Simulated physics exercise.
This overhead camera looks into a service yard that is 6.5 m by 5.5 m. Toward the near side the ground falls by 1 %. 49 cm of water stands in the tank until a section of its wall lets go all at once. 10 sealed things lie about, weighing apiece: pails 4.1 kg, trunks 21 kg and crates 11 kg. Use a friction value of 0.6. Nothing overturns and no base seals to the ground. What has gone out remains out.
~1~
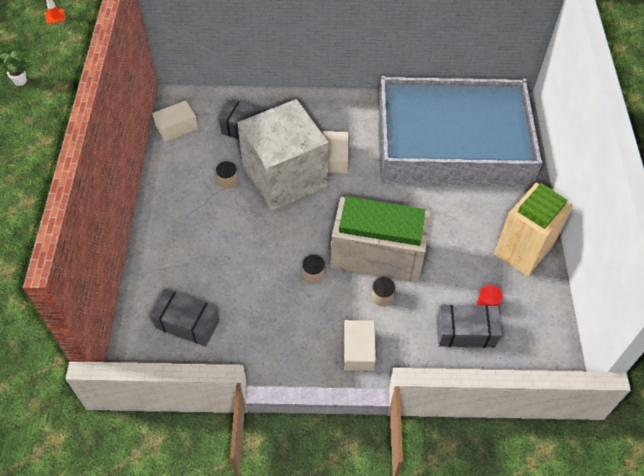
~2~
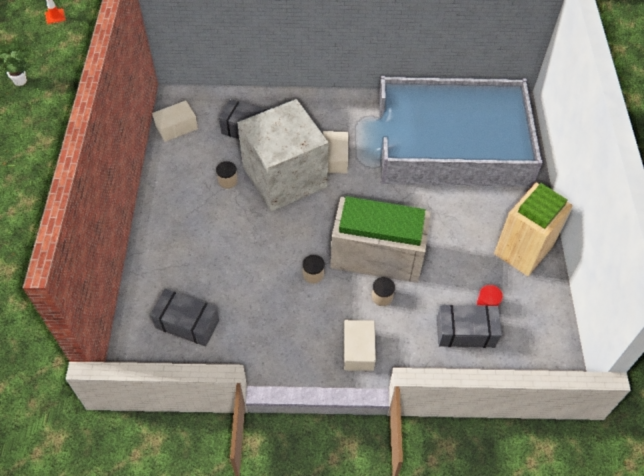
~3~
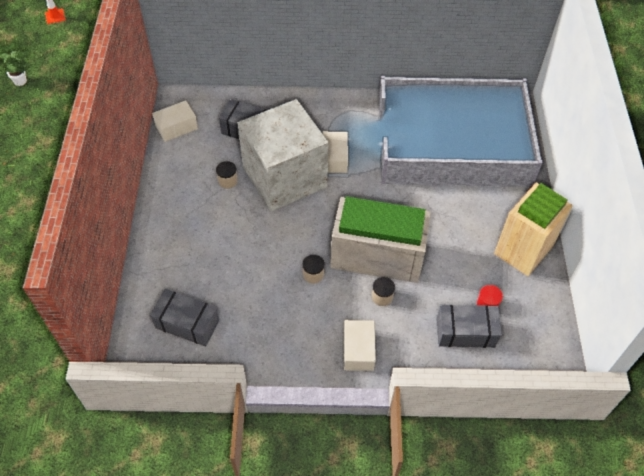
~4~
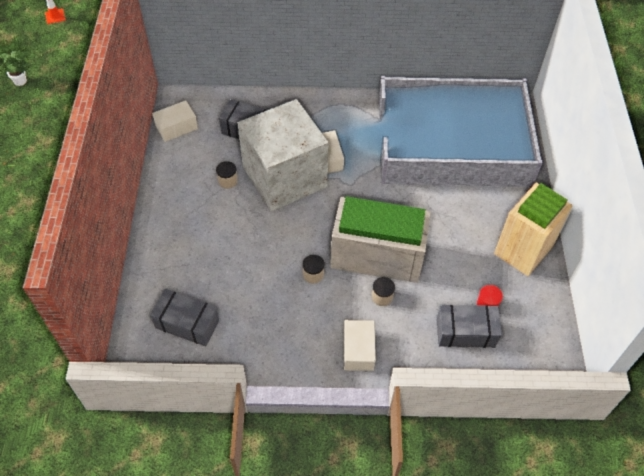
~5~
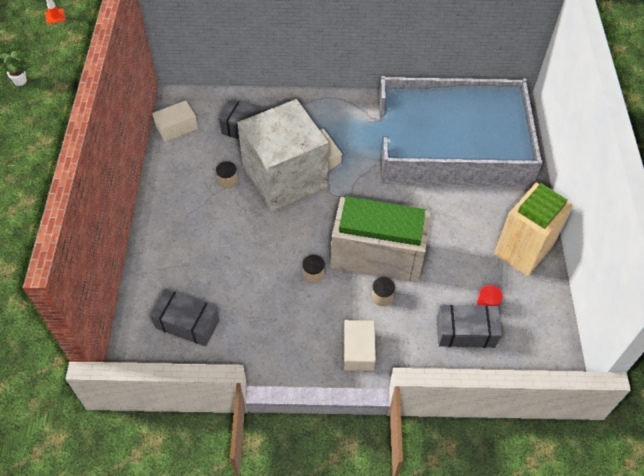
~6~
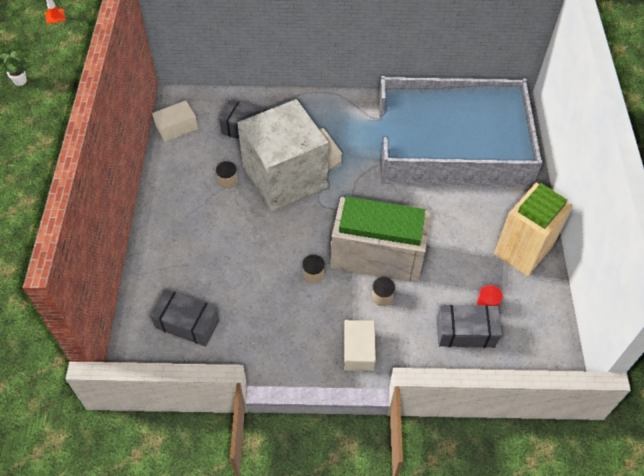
A raised blue pool stands in the far right corner of a grey walled yard, seen from high above by a still camera. Around it are a big pale stone block, a grass-topped planter, a wooden one, dark strapped trunks, pale crates, black-topped stools and a red pail. Water pours through the pool's left side, spreads thinly toward the block, and slightly shifts the pale crate beside it.
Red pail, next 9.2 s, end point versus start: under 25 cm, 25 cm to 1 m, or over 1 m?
The move is negligible.
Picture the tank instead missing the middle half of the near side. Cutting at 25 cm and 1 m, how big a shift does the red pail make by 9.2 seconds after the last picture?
My answer is that the red pail edges over slightly.
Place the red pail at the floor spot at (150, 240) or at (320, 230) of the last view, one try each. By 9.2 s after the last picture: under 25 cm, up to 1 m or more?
Respectively: It is shoved a long way; it edges along somewhat.
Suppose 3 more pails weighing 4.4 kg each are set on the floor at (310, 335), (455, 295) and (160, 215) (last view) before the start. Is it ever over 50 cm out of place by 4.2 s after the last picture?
Answers, first to last: Not exceeding, not exceeding, exceeding.
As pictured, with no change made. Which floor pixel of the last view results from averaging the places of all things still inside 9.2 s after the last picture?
Mean position approx. (367, 288).
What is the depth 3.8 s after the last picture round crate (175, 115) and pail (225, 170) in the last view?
First roughly 4 cm, second roughly 3 cm.
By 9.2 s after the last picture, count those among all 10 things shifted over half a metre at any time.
That comes to 5.
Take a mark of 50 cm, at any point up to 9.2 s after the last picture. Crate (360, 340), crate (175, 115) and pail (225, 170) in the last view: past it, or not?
Taking them in order: Fell shy, exceeded and exceeded.
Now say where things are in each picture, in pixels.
In the first frame, the red pail at (491, 295) rests on the ground; water covers 3.8 m2; 0 of 10 have shifted.
In the second frame, the red pail at (491, 295) rests on the ground; water covers 4.3 m2; 0 of 10 have shifted.
In the third frame, the red pail at (491, 295) rests on the ground; water covers 4.7 m2; 0 of 10 have shifted.
In the fourth frame, the red pail at (491, 295) rests on the ground; water covers 5.3 m2; 1 of 10 have shifted.
In the fifth frame, the red pail at (491, 295) rests on the ground; water covers 6.1 m2; 1 of 10 have shifted.
In the sixth frame, the red pail at (491, 295), on the bottom; 6.7 m2 under water; 1 of 10 have shifted.
Then, 1.2 s after the last picture the red pail is near (491, 295), 0.0 m from its start, aground; 0 of 10 are out; 1 afloat.
Then, 3.8 s after the last picture the red pail is near (491, 295), 0.0 m from its start, aground; 0 of 10 are out; 0 afloat.
Then, 6.2 s after the last picture the red pail is near (491, 295), 0.0 m from its start, aground; 0 of 10 are out; 1 afloat.
Then, 9.2 s after the last picture the red pail is near (491, 295), 0.0 m from its start, aground; 0 of 10 are out; 3 afloat.
